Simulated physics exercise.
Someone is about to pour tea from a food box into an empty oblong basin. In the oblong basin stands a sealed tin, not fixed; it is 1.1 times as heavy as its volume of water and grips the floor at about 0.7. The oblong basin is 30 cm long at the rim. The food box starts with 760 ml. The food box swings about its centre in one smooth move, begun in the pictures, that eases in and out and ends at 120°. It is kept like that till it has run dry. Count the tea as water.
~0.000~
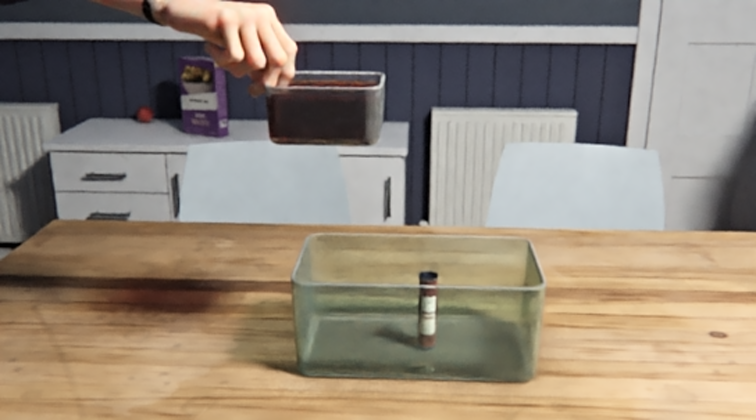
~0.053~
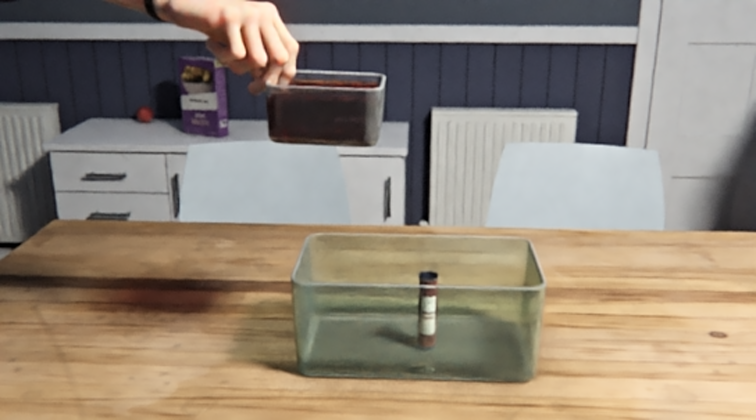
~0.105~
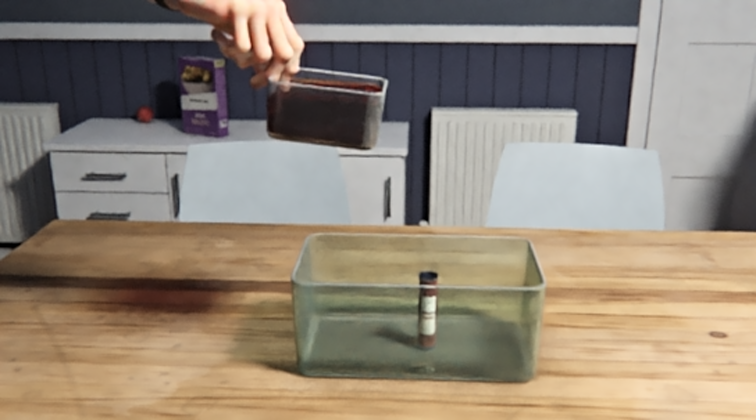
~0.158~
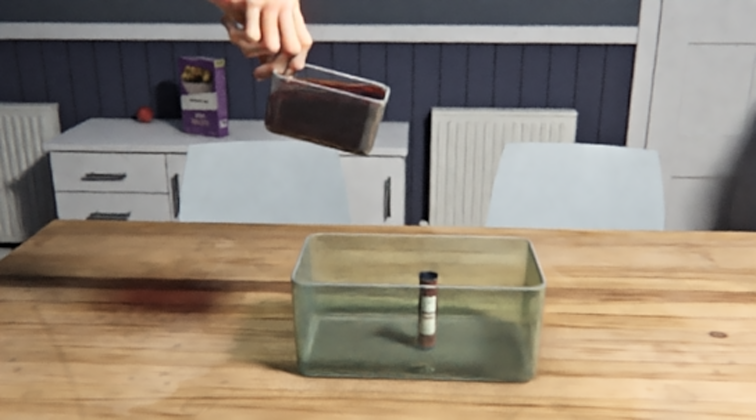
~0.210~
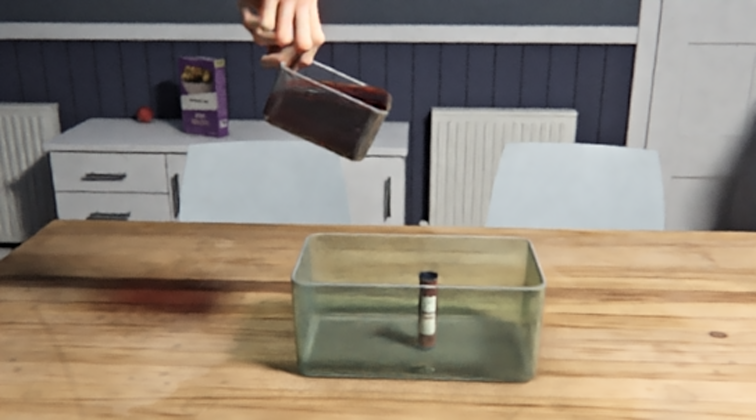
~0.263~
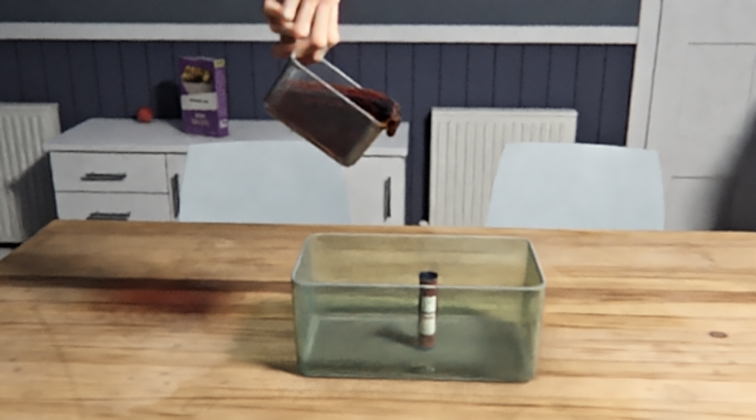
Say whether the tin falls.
The tin remains upright.
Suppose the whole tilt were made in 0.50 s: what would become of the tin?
Then it remains upright.
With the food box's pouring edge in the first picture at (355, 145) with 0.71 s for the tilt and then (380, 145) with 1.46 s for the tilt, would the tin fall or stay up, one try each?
First it goes over; then it stays up.
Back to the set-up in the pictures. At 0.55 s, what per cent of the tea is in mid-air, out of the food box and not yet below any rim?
Some 52 per cent.
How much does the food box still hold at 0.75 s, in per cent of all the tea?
About 0 per cent.
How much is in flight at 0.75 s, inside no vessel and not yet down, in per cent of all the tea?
About 6 per cent.
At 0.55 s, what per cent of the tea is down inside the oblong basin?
Some 38 per cent.
By 0.55 s the tilt is 105° and 11 per cent is still to pour; the tin stands where it began.
By 0.75 s the tilt is 120° and 0 per cent is still to pour; the tin stands where it began.
By 0.97 s the tilt is 120° and 0 per cent is still to pour; the tin stands where it began.
By 1.21 s the tilt is 120° and 0 per cent is still to pour; the tin stands where it began.
At rest the tin stands where it began.
